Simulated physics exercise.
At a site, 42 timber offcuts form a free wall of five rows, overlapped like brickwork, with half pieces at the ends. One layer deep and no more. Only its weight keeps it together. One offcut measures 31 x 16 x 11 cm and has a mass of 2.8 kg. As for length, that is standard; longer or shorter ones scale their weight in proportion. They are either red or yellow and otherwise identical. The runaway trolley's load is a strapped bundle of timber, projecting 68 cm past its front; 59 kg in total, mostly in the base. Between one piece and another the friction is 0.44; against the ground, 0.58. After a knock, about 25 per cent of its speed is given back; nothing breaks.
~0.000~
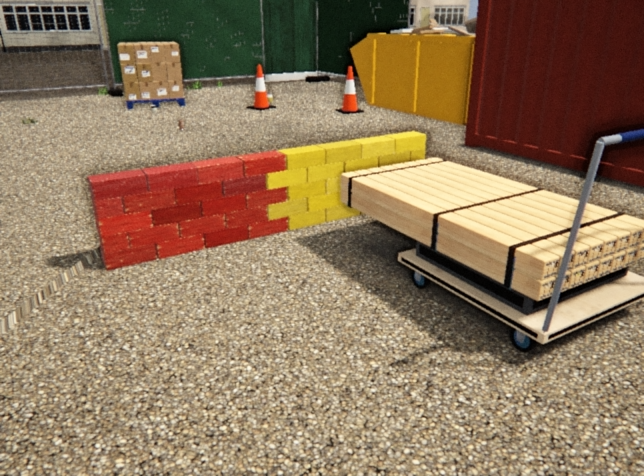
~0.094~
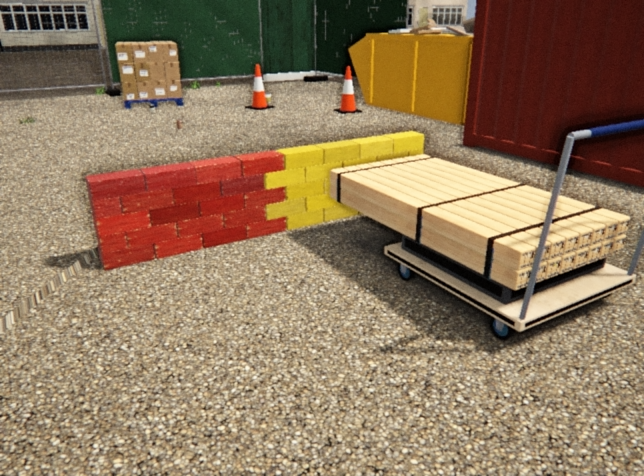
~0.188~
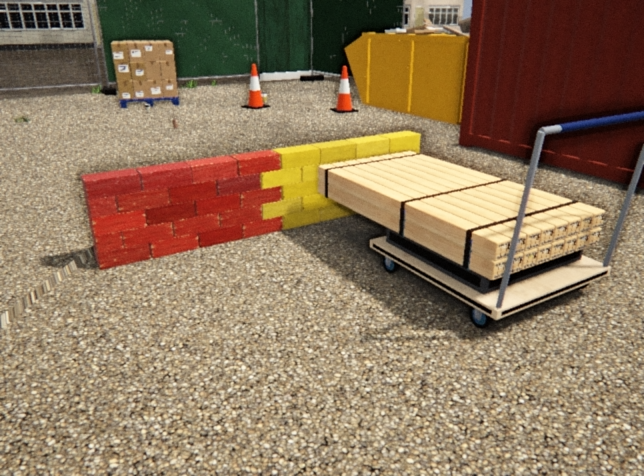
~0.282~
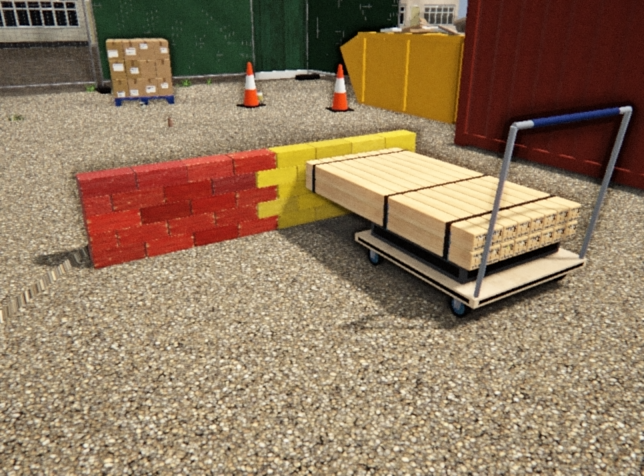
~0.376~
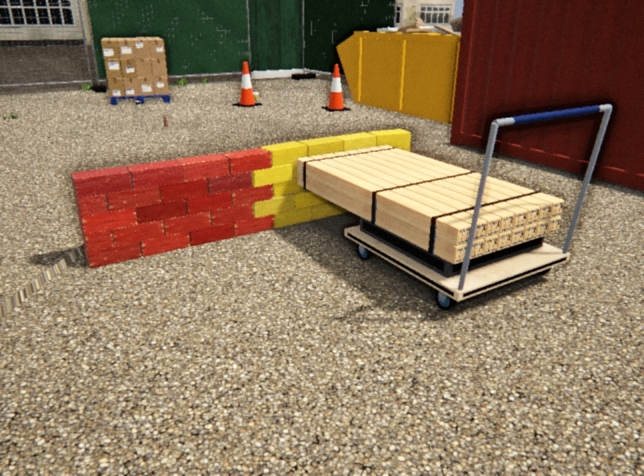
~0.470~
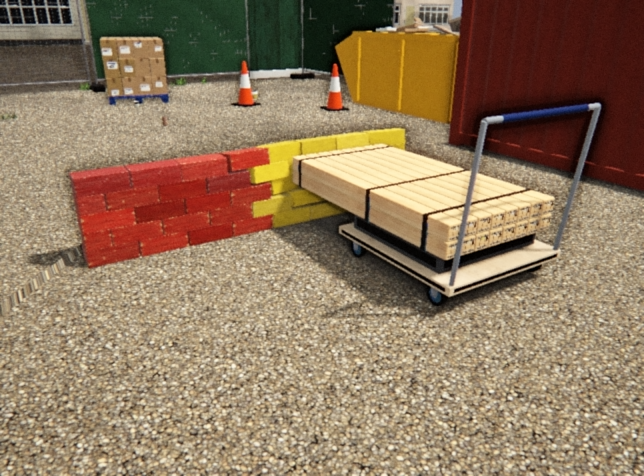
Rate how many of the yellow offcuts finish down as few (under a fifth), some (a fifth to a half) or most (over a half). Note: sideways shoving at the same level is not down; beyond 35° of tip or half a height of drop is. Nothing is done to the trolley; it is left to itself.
Most.
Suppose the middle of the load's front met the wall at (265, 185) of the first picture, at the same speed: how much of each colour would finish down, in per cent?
Red 40 %, yellow 20 %.
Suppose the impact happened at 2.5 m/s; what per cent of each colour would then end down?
Share down, in per cent: Red 0, yellow 80.
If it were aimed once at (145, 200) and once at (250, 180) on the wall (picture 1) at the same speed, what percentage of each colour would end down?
For red it's 70 then 60 per cent, for yellow 0 then 20 per cent.
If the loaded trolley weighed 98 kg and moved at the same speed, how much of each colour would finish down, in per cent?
Down by colour: Red 0, yellow 70 per cent.
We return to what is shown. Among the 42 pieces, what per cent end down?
Close to 40 per cent of them.
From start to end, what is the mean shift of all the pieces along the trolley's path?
It comes out to something like 20 centimetres.
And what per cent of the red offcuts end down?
For red, it's 0 per cent down at the end.
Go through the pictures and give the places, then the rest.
In the first frame (we follow the side turned to the camera; the camera pans a little), load (345, 184) 36 cm short of the wall; top yellow offcut (379, 149); top red offcut (173, 180); no piece has moved.
The second frame shows load (334, 180) 25 cm short of the wall; top yellow offcut (377, 149).
The third frame shows load (322, 176) 14 cm short of the wall; top yellow offcut (373, 148).
The fourth frame shows load (309, 171) 33 mm short of the wall; top yellow offcut (369, 148).
The fifth frame shows load (300, 168) 42 mm into the wall's line; top yellow offcut (361, 145) displaced 58 mm; 12 stirred so far.
The sixth frame shows load (296, 166) 9 cm into the wall's line; top yellow offcut (353, 142) tipped 8°; top red offcut (157, 177); 17 stirred so far.
Around 0.60 s, load 14 cm past the wall's line, still rolling; none of the 22 yellow offcuts down (0 of 42 in all colours); top yellow offcut tipped 26°, 42 mm lower.
Around 0.78 s, load 21 cm past the wall's line, still rolling; 15 of the 22 yellow offcuts down (16 of 42 in all colours); top yellow offcut tipped 66°, 25 cm lower.
Around 1.04 s, load 29 cm past the wall's line, still rolling; 15 of the 22 yellow offcuts down (16 of 42 in all colours); top yellow offcut on its side.
Finally (2.1 s), load 48 cm past the wall's line, still rolling; 15 of the 22 yellow offcuts down (16 of 42 in all colours); top yellow offcut on its side; top red offcut unmoved. That is 68 per cent. Seen by the last camera, middles, top yellow offcut near (314, 179), top red offcut near (153, 174).
